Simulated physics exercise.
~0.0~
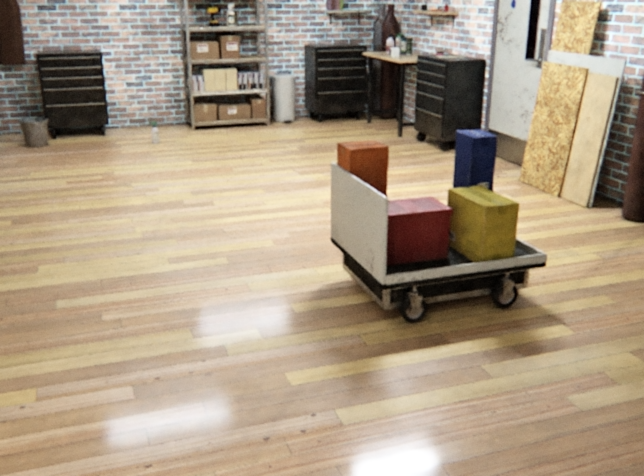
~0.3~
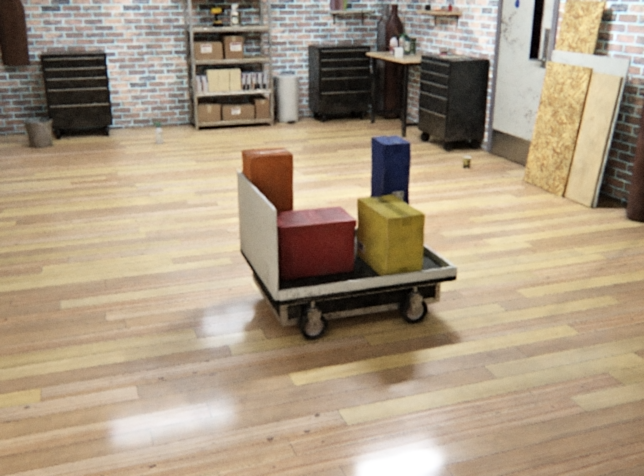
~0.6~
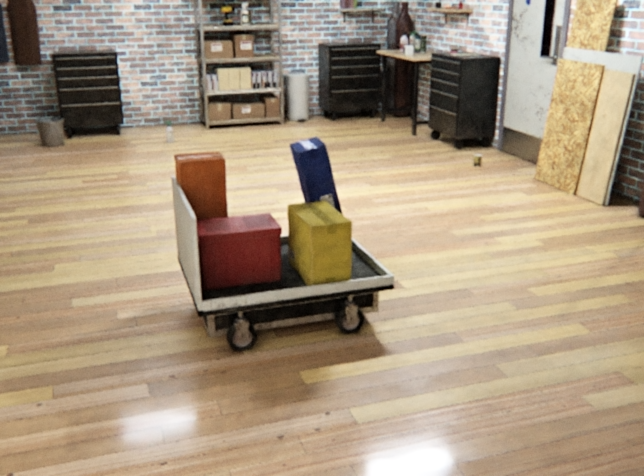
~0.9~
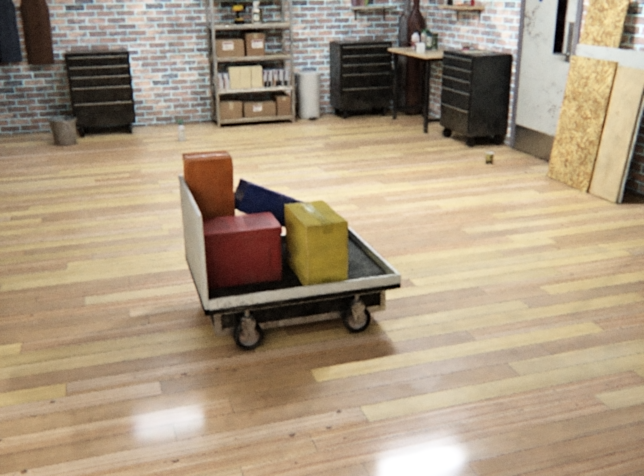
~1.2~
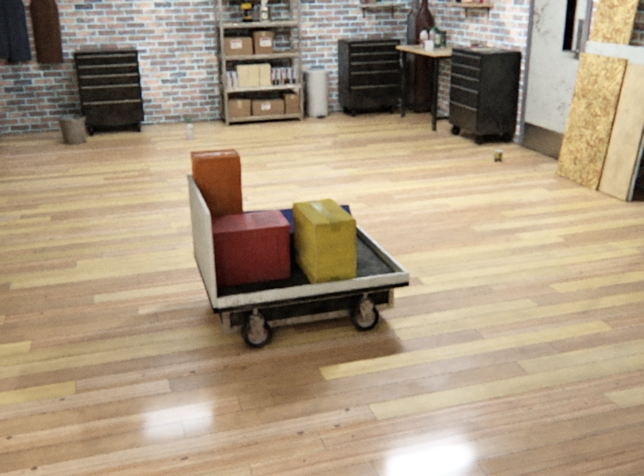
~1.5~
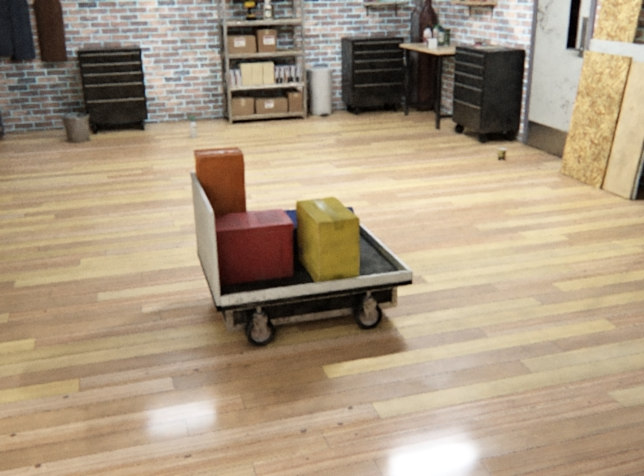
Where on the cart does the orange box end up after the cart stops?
The orange box stays in its original spot, still upright near the tall board behind the red tote.
